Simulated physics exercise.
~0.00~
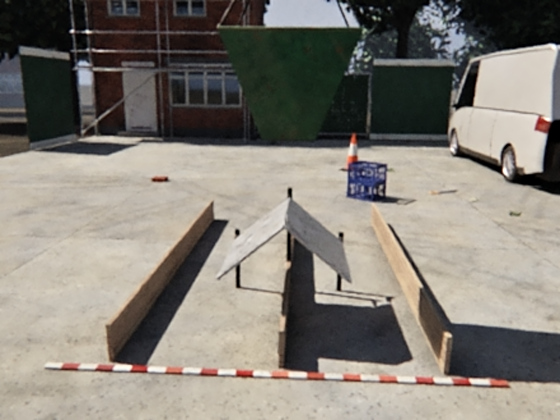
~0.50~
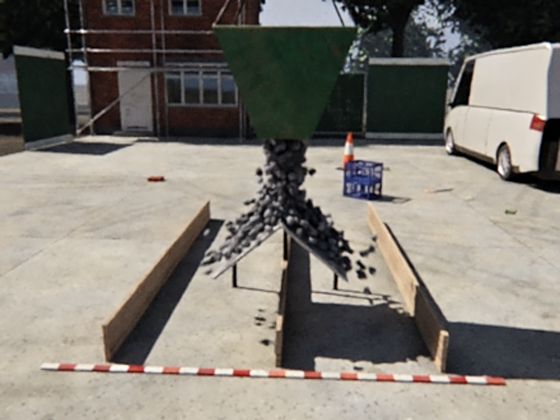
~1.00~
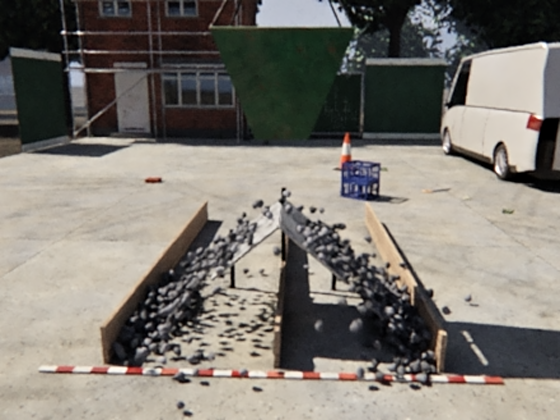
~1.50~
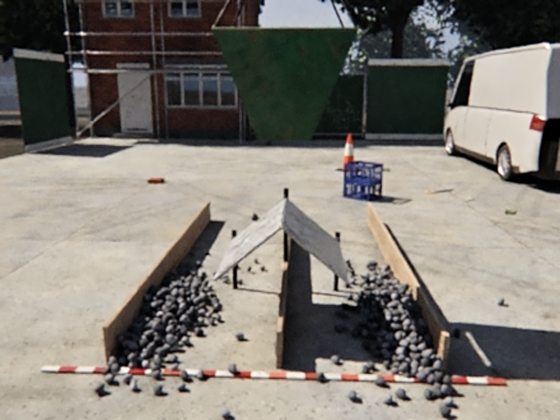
In a sunlit concrete yard with a white van parked to the right, dark stones poured from a green hopper onto a peaked grey roof, slid down both slopes and settled in two roughly even heaps between wooden boards, with some strays in front.
